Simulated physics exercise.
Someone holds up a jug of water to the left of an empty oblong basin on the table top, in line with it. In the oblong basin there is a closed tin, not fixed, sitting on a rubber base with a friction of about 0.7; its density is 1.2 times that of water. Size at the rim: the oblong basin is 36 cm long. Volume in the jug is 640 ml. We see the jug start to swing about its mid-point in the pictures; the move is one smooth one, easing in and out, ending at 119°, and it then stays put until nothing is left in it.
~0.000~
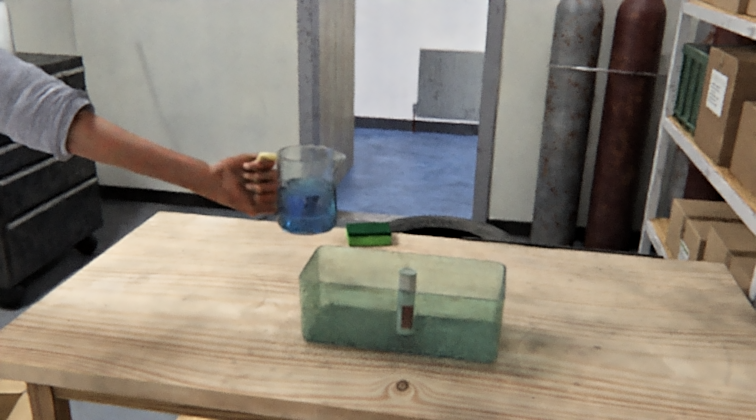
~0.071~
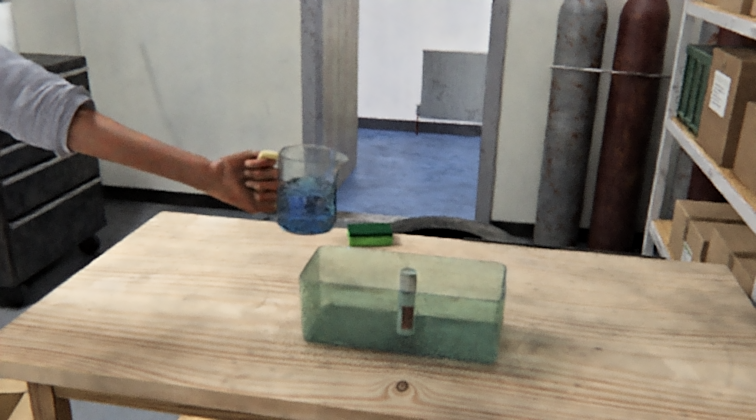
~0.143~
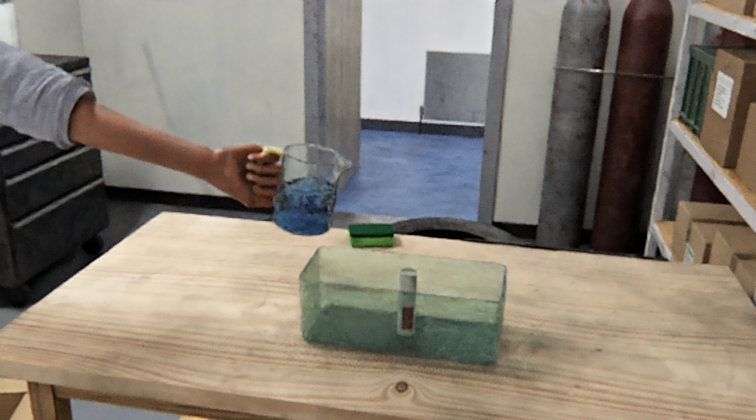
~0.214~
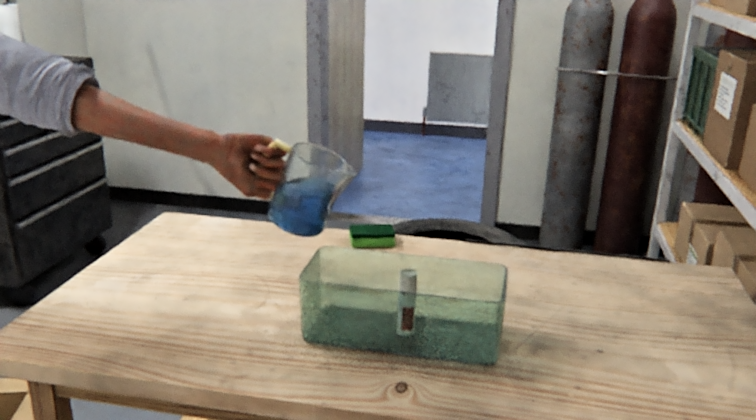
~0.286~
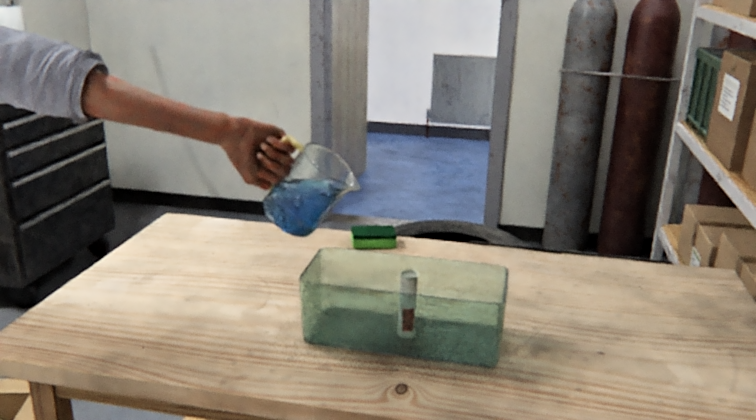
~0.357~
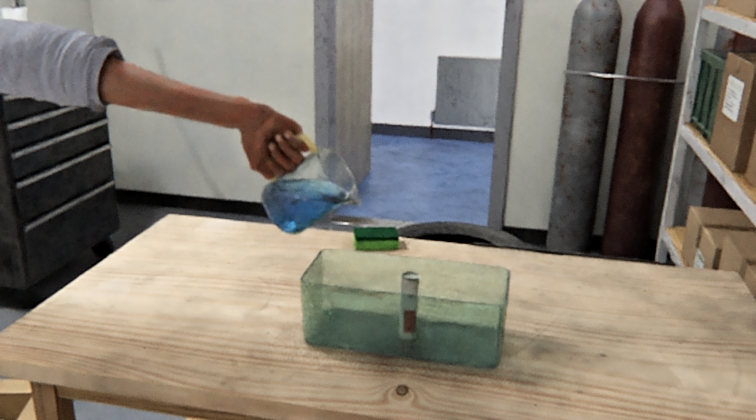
Glass jug of blue liquid tilting smoothly rightward in a person's hand above a wooden table with a greenish rectangular basin.
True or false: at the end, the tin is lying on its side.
False.
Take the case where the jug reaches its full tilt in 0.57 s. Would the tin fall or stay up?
With that tilt, the tin stays on its base.
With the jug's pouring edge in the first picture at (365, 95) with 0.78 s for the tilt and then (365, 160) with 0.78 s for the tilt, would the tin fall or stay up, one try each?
Try 1: Tipped over; try 2: Tipped over.
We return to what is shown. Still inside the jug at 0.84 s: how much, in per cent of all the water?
Around 10 in a hundred.
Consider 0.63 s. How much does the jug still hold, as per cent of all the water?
Roughly 56 %.
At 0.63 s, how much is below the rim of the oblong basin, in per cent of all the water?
Close to 16 in a hundred.
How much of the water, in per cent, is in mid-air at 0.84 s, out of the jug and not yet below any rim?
About 10 percent.
Then, 0.63 s in, the tilt is 109° and 56 per cent is still to pour; the tin stands where it began.
Then, 0.84 s in, the tilt is 119° and 9 per cent is still to pour; the tin stands where it began.
Then, 1.05 s in, the tilt is 119° and 0 per cent is still to pour; the tin stands where it began.
Then, 1.28 s in, the tilt is 119° and 0 per cent is still to pour; the tin stands where it began.
Finally, the tin stands where it began.
